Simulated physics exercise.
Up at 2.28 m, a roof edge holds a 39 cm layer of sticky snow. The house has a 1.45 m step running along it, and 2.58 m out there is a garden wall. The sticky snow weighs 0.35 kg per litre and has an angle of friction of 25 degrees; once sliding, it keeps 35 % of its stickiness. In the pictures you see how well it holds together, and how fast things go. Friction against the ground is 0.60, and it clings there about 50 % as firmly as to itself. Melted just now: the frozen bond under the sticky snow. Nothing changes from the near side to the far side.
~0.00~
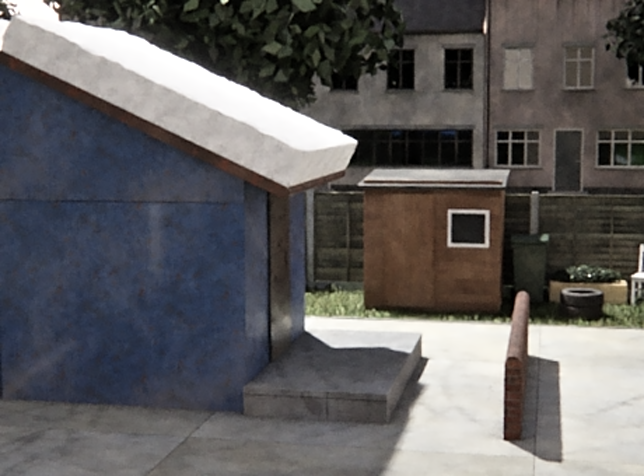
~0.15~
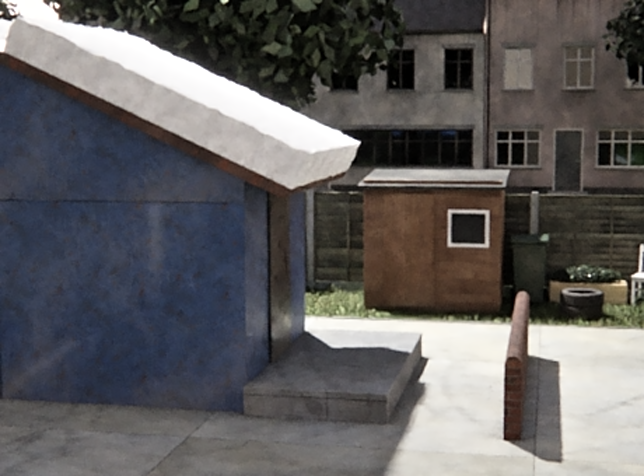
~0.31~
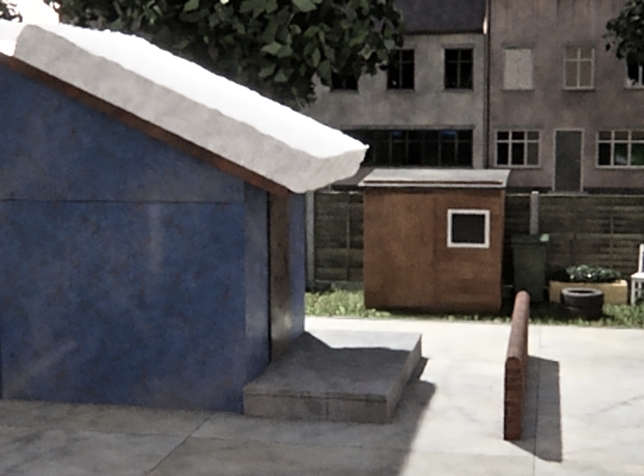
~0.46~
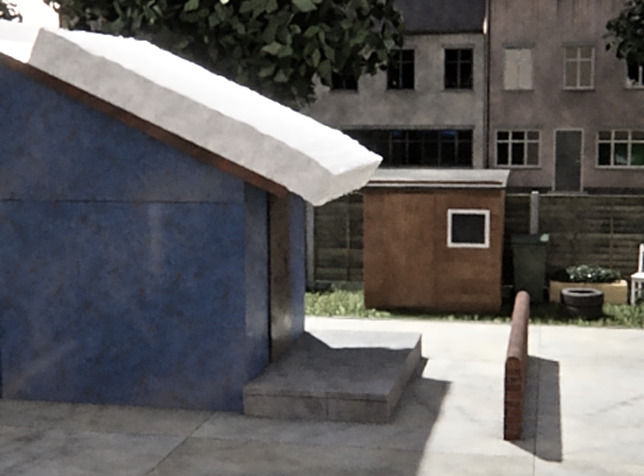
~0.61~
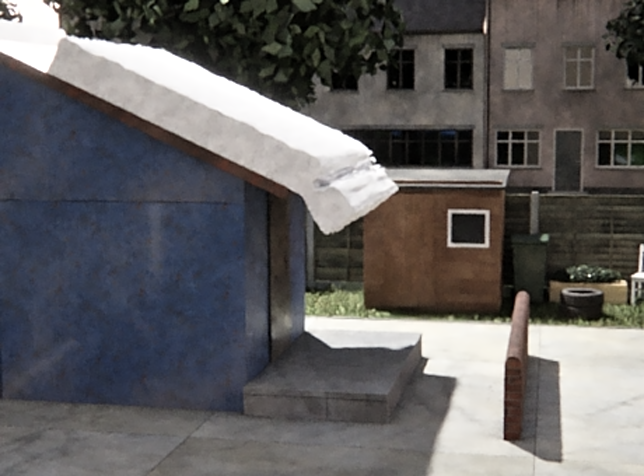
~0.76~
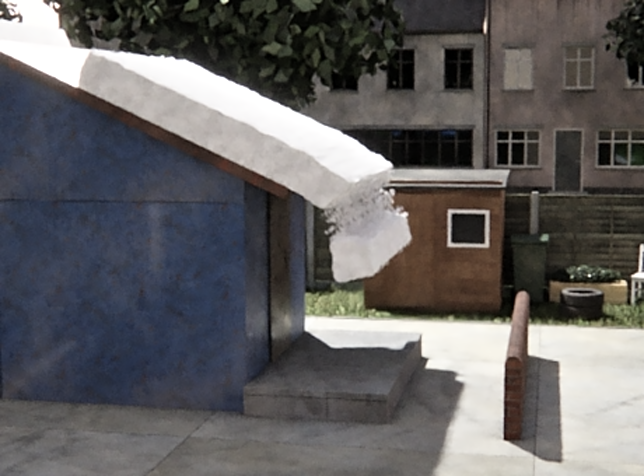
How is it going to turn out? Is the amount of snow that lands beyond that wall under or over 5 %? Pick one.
I would pick over.
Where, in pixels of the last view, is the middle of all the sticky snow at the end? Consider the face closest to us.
Position: About (474, 392).
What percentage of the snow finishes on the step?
About 14 %.
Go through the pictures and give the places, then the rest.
Front end of the sticky snow at (302, 151), 2 % of it past the eaves, in one piece, in the first frame.
Front end of the sticky snow at (305, 152), its middle shifted 3.7 cm, 3 % of it past the eaves, in one piece, in the second frame.
Front end of the sticky snow at (315, 158), its middle shifted 14 cm, 6 % of it past the eaves, in one piece, in the third frame.
Front end of the sticky snow at (332, 178), its middle shifted 32 cm, 12 % of it past the eaves, in one piece, in the fourth frame.
Front end of the sticky snow at (353, 208), its middle shifted 58 cm, 19 % of it past the eaves, cracking, in the fifth frame.
Front end of the sticky snow at (371, 267), its middle shifted 91 cm, 29 % of it past the eaves, cracking, in the sixth frame.
By 1.17 s, 60 % is still on the roof and 0 % is past the low wall.
By 1.65 s, 2 % is still on the roof and 0 % is past the low wall.
By 2.12 s, none is still on the roof and 15 % is past the low wall.
By 2.60 s, none is still on the roof and 15 % is past the low wall.
By 3.10 s, at the end, none is still on the roof and 15 % is past the low wall.
